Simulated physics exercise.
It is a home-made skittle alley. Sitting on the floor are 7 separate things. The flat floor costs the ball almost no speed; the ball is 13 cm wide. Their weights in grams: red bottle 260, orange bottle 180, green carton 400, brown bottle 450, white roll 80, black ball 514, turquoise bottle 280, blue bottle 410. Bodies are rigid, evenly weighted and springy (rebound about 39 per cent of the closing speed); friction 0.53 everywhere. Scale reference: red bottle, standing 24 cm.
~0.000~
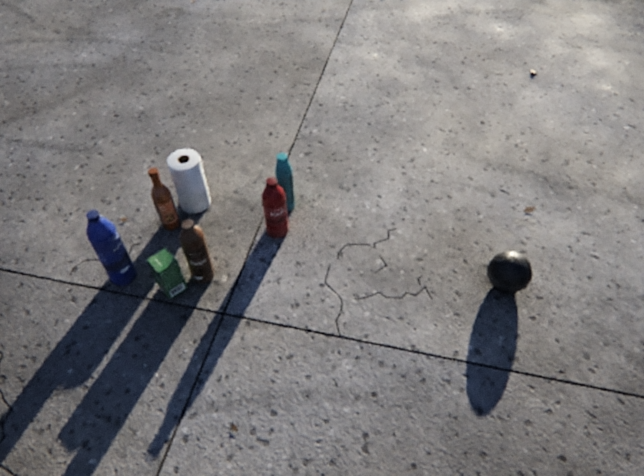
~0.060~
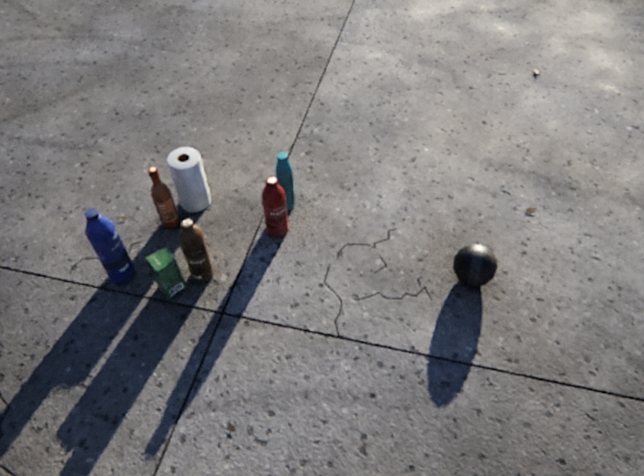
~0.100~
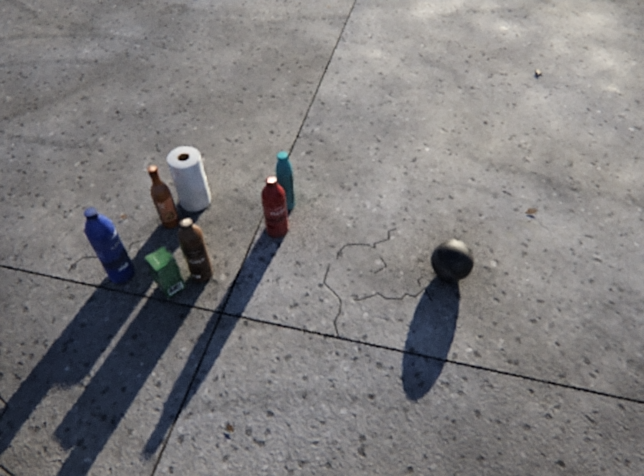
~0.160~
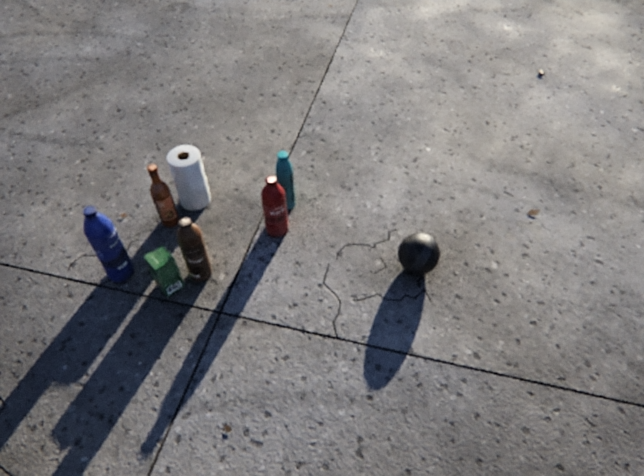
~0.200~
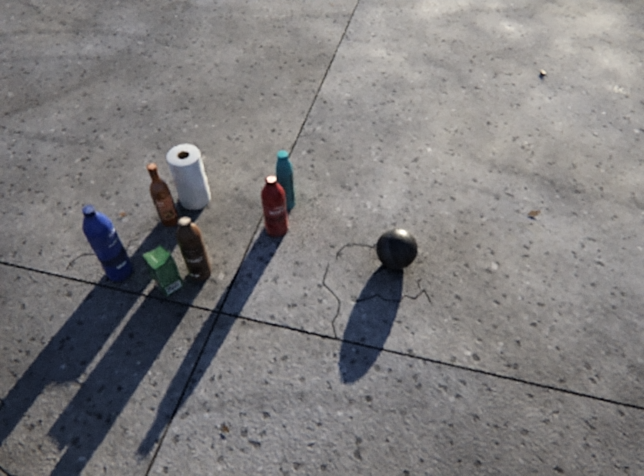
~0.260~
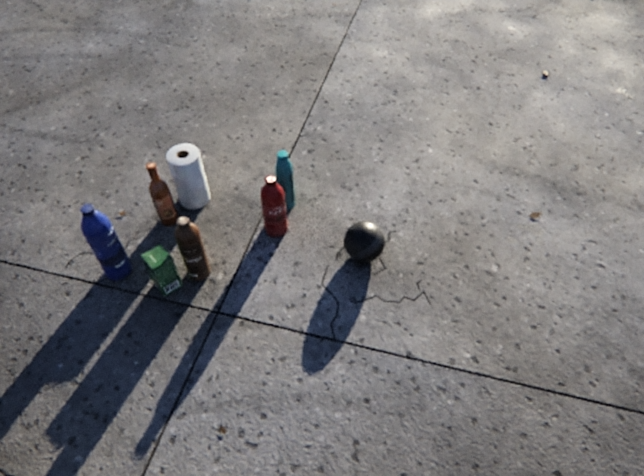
The clip shows a black ball rolling steadily leftward across sunlit, cracked grey concrete, its long shadow moving with it, while a group of coloured bottles, a green carton and a white roll stand still on the left.
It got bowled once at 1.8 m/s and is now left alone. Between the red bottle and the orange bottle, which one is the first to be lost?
It is the first of the pair.
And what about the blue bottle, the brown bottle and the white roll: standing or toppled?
Final state - blue bottle: Remains on its base; brown bottle: Remains on its base; white roll: Goes over.
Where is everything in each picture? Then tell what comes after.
In the first frame, 0 cm rolled; black ball (510, 272); red bottle (275, 207); orange bottle (163, 199).
In the second frame, 11 cm rolled; black ball (475, 265); white roll (190, 181).
In the third frame, 18 cm rolled; black ball (452, 261); blue bottle (107, 245).
In the fourth frame, 29 cm rolled; black ball (419, 254); brown bottle (194, 249).
In the fifth frame, 36 cm rolled; black ball (397, 249); turquoise bottle (285, 181).
In the sixth frame, 46 cm rolled; black ball (364, 242); red bottle (274, 205); orange bottle (161, 194).
By 0.56 s, 80 cm rolled; black ball near (265, 221); red bottle tilted 44° near (221, 189); white roll tilted 7°.
By 0.86 s, 93 cm rolled; black ball near (223, 226); red bottle on its side near (196, 202); white roll on its side.
By 1.46 s, 115 cm rolled; black ball near (147, 248); red bottle on its side near (199, 194); white roll on its side.
When it is over (4.0 s), lying over on the floor, red bottle and white roll; the other 5 within 8 cm of the start. End places, in pixels of the last picture, red bottle near (201, 190), orange bottle near (159, 194). Red bottle went at 0.54 s; orange bottle was never lost.
